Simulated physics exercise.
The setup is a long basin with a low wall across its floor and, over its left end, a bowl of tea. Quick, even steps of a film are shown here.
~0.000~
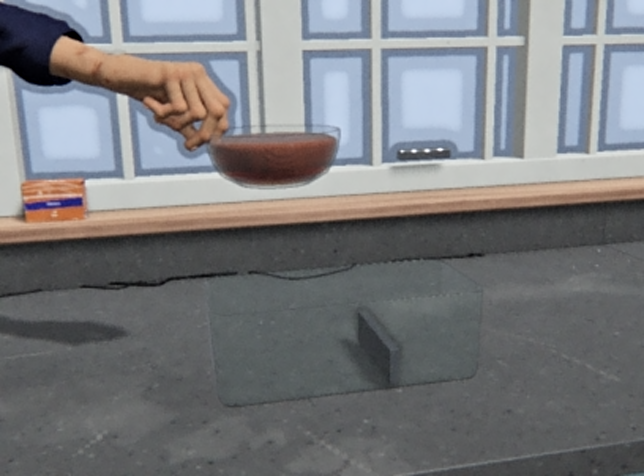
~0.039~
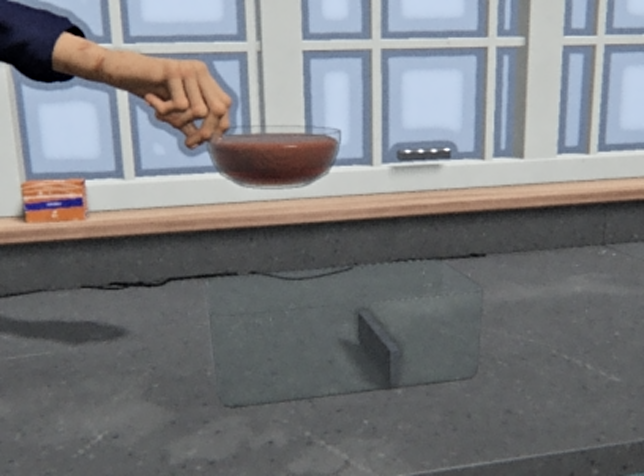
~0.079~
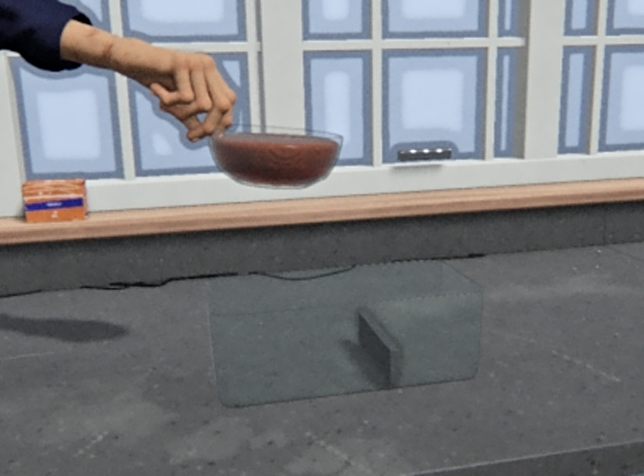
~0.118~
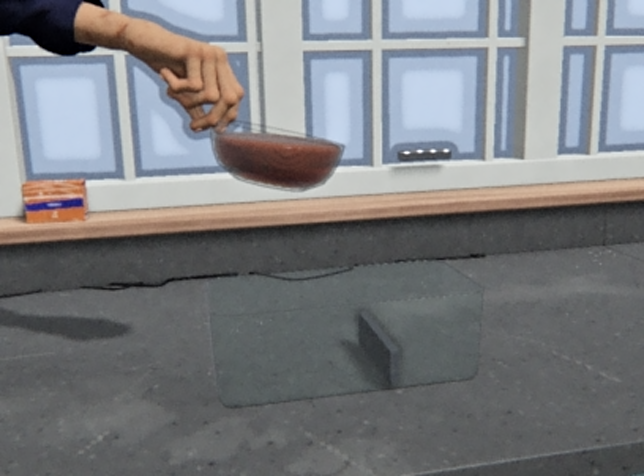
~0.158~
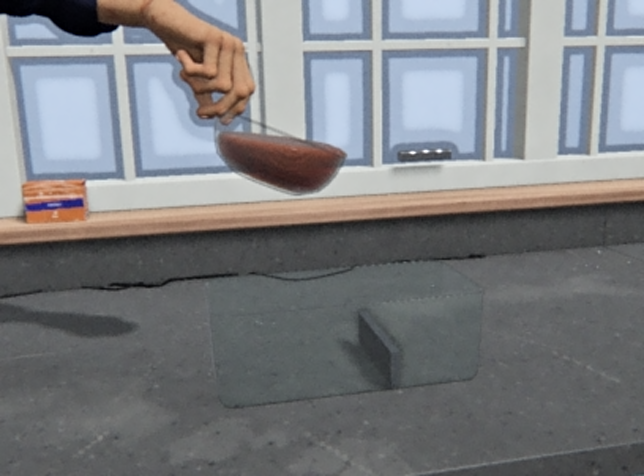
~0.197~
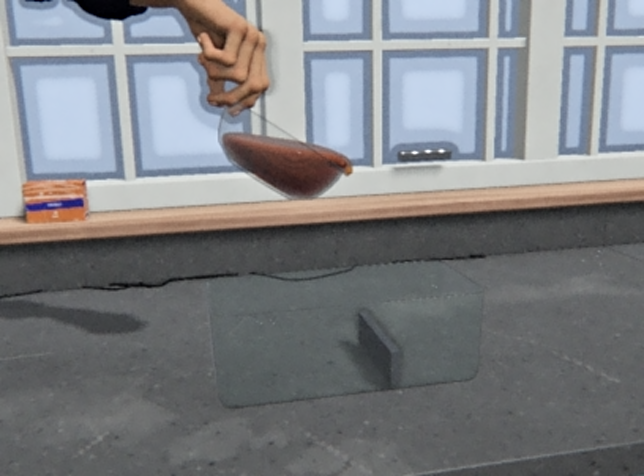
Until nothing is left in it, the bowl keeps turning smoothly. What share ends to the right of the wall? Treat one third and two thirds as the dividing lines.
After it calms, what's right of the wall is a middling share, one third to two thirds.
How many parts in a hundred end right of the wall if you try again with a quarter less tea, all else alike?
It works out near 40 percent.
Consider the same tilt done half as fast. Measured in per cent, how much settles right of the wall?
About 70 per cent.
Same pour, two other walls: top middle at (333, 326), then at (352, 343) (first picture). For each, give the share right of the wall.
My guess is some 85 percent the first time and some 60 percent the second.
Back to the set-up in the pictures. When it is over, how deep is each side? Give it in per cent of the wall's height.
On the left it is 30 per cent, on the right 50.
After 0.44 s the tilt is 96° and 8 per cent is still to pour, 5 is left of the wall and 34 right of it.
After 0.61 s the tilt is 99° and 1 per cent is still to pour, 35 is left of the wall and 44 right of it.
After 0.79 s the tilt is 99° and 0 per cent is still to pour, 42 is left of the wall and 44 right of it.
After 0.99 s the tilt is 99° and 0 per cent is still to pour, 49 is left of the wall and 47 right of it.
In the end 49 per cent lies left of the wall, 47 right of it and 4 outside.
